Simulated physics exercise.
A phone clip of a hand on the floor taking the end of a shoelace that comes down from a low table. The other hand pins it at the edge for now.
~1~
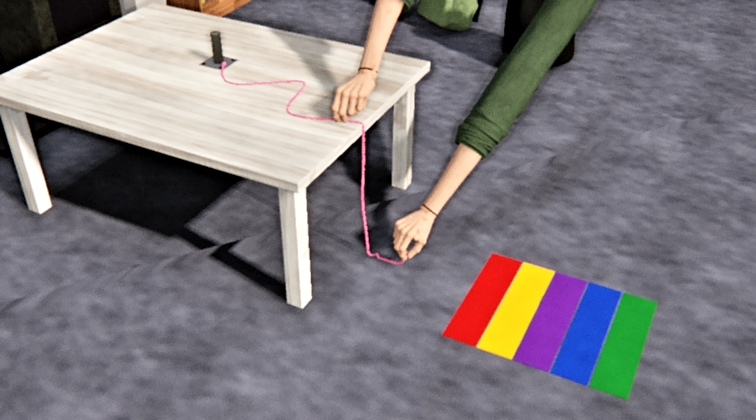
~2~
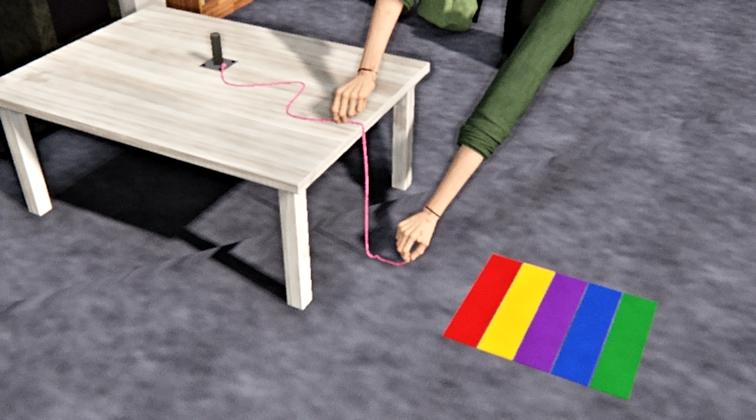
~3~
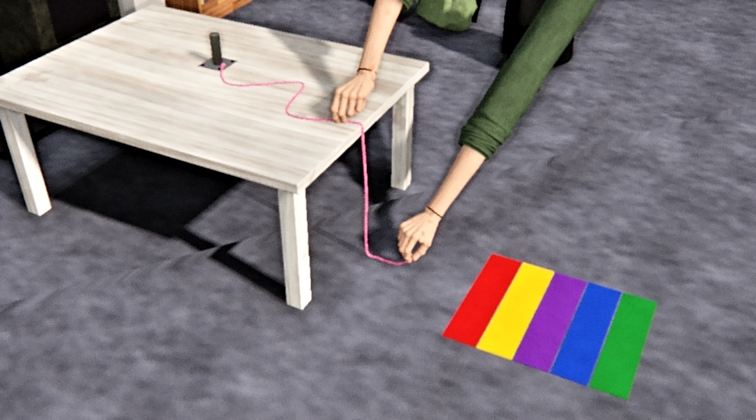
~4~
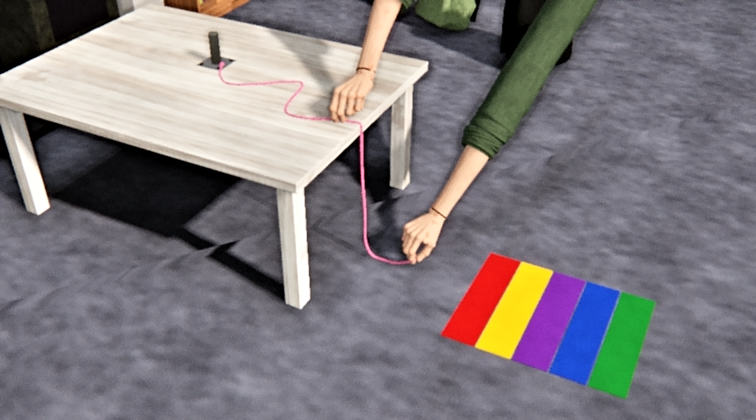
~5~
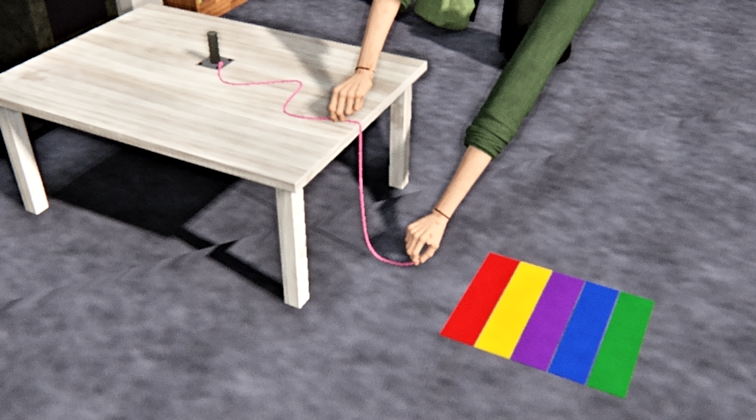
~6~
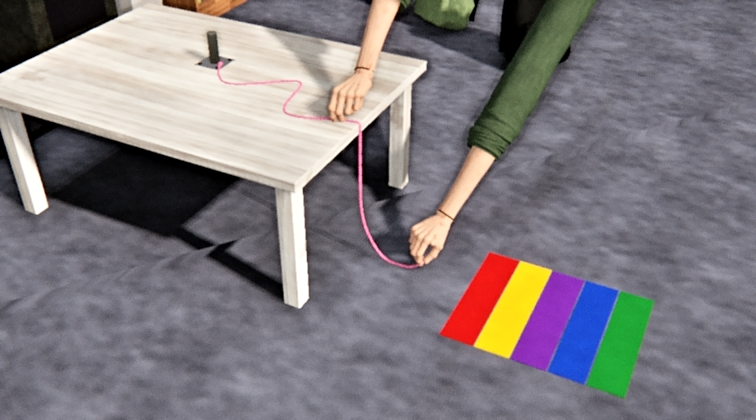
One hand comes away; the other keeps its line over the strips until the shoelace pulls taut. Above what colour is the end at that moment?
It halts on the blue strip.
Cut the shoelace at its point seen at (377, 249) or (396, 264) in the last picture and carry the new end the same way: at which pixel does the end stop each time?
About (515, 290) and (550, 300).
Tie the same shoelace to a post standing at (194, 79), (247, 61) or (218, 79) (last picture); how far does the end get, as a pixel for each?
The places are (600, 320), (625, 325) and (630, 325).
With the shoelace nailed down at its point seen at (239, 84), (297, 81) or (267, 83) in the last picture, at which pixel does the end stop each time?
Near (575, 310), (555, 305) and (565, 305).
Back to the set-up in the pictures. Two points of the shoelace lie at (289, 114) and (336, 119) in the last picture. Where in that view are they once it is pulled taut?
About (374, 119), and the other about (412, 151).
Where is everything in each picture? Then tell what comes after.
In the first picture, end (407, 257); red (468, 324); yellow (503, 336); purple (539, 348); blue (576, 361); green (614, 374).
In the second picture, end (410, 258); shoelace through (223, 78) (288, 83) (288, 108) (348, 122) (367, 181) (367, 243).
In the third picture, end (411, 259).
In the fourth picture, end (416, 260); shoelace through (221, 77) (286, 82) (286, 107) (346, 121) (362, 179) (366, 242).
In the fifth picture, end (419, 261).
In the sixth picture, end (423, 262); shoelace through (219, 77) (284, 81) (284, 107) (345, 121) (360, 178) (372, 242).
Early on, end near (521, 293); over yellow.
Midway, end near (565, 306); over purple.
At the end of the slack, end near (593, 315); over blue. Over blue.
